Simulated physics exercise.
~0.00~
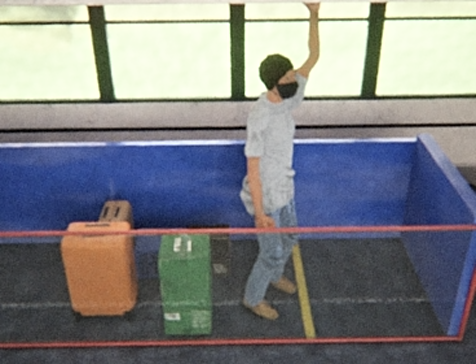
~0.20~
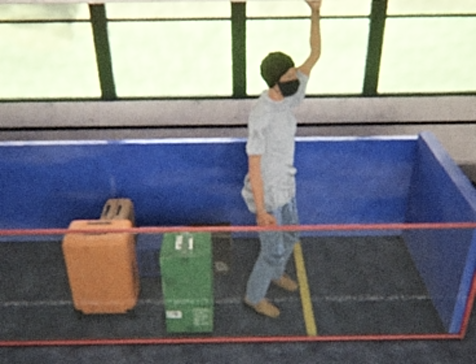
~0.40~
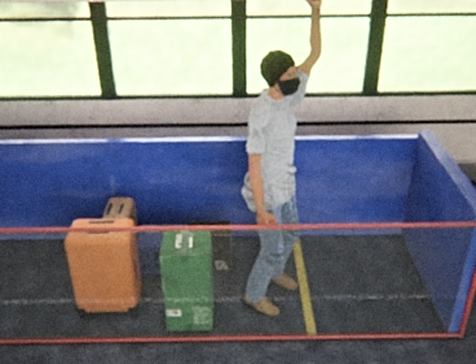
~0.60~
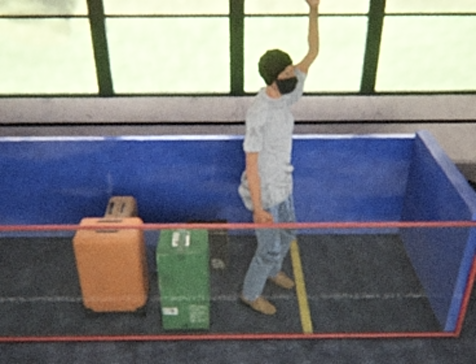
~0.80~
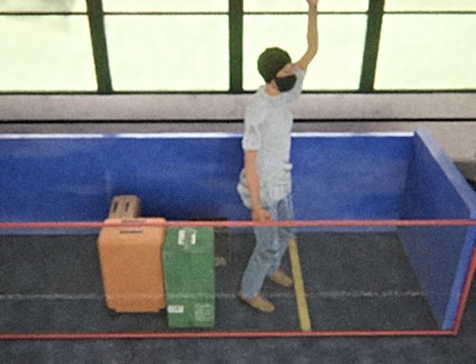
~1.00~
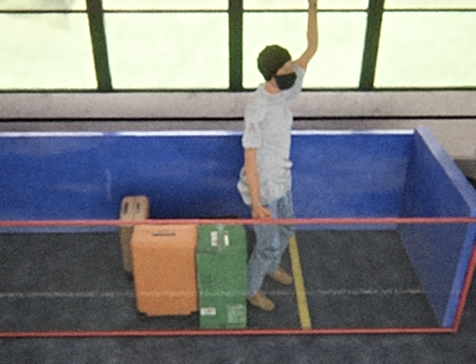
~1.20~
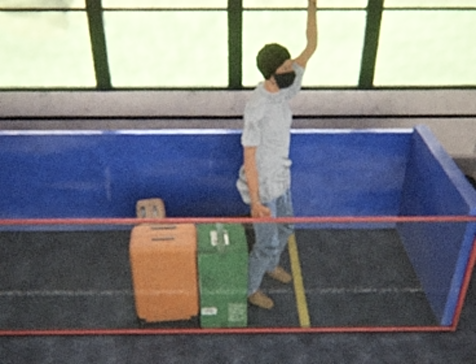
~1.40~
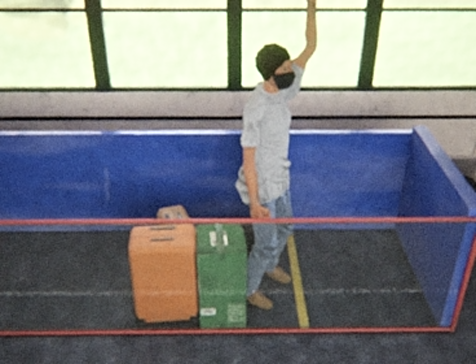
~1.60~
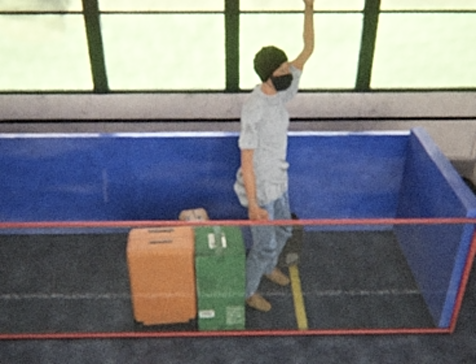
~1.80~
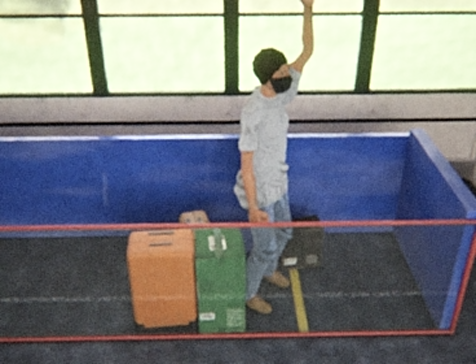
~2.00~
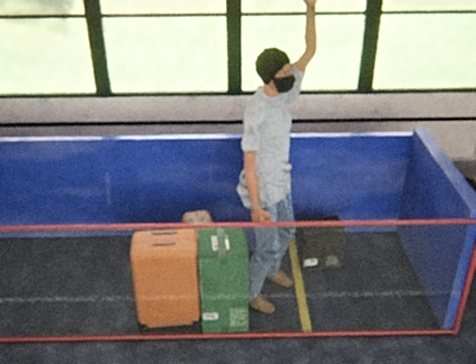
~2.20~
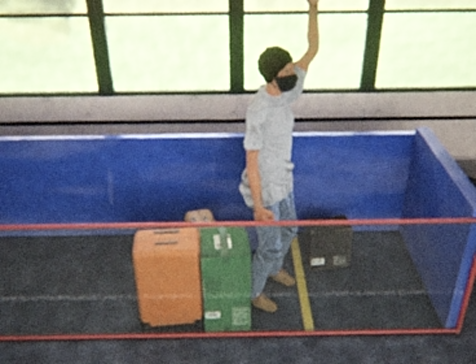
Luggage slides right past a standing person, and only a dark box crosses the yellow line.
